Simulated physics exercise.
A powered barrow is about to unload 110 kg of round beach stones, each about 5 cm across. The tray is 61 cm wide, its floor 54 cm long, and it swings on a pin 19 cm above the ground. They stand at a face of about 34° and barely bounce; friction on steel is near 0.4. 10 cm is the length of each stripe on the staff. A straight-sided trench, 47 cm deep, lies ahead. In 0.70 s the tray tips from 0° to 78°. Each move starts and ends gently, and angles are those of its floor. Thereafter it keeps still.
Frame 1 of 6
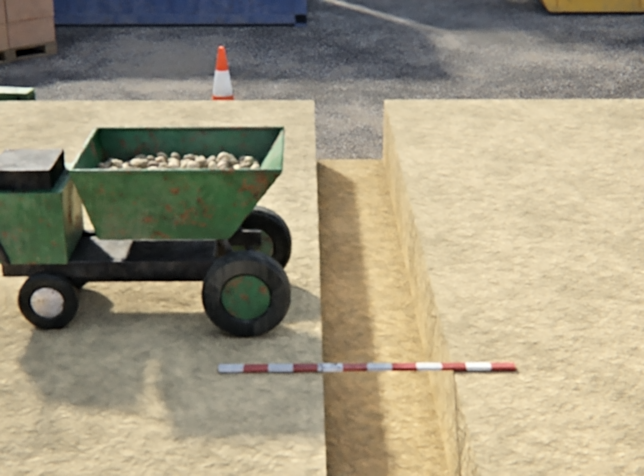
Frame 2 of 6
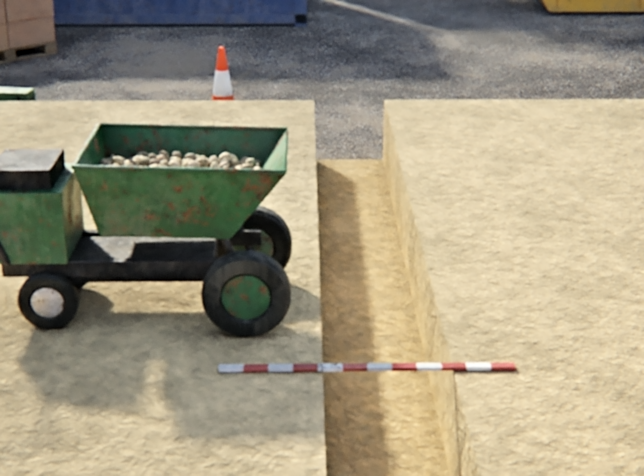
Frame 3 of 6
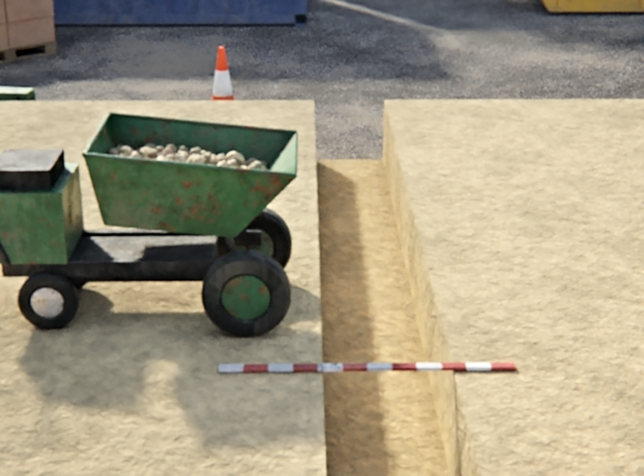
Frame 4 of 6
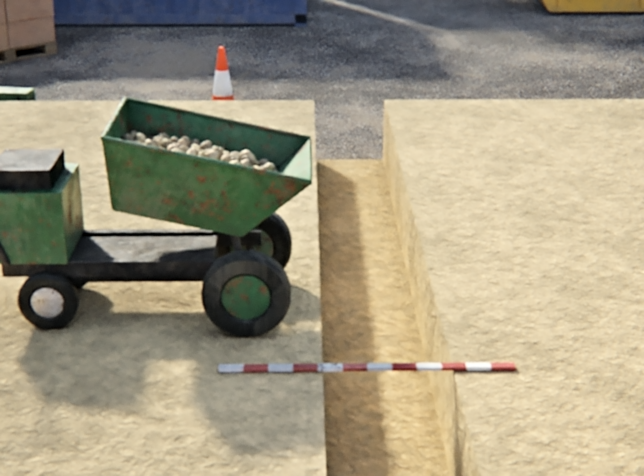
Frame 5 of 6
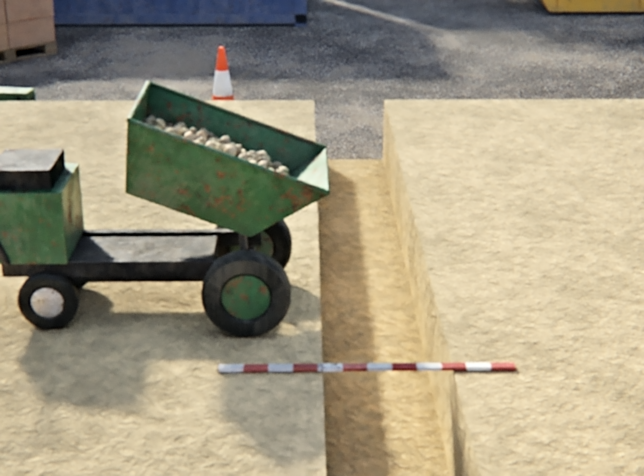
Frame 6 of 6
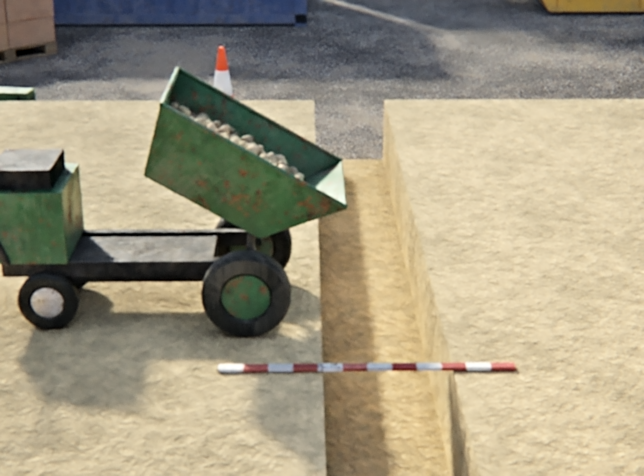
Green dumper with a tray of round stones standing beside a straight trench, its tray tilting steadily down towards the right.
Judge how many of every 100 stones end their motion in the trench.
I would put it near 59 out of 100.
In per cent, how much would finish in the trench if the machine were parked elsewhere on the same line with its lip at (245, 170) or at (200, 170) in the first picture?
Near 90 per cent from the first place, 100 from the second.
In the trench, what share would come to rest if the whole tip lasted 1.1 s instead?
Around 70 per cent would end in the trench.
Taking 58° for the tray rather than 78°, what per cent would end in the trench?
In that case some 45 per cent.
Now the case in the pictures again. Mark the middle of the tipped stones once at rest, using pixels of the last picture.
Their middle ends up near (425, 380).
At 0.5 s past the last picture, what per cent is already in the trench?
About 30 per cent by then.
Then, 0.2 s after the last picture the floor is at 65°, 100 % in the tray; the foremost stones are at (362, 237).
Then, 0.5 s after the last picture the floor is at 78°, 56 % in the tray, 32 % in the trench, 12 % past the trench; the foremost stones are at (471, 303).
Then, 0.8 s after the last picture the floor is at 78°, 6 % in the tray, 53 % in the trench, 41 % past the trench; the foremost stones are past the picture's edge.
Then, 2.8 s after the last picture the floor is at 78°, 0 % in the tray, 59 % in the trench, 41 % past the trench; the foremost stones are past the picture's edge.
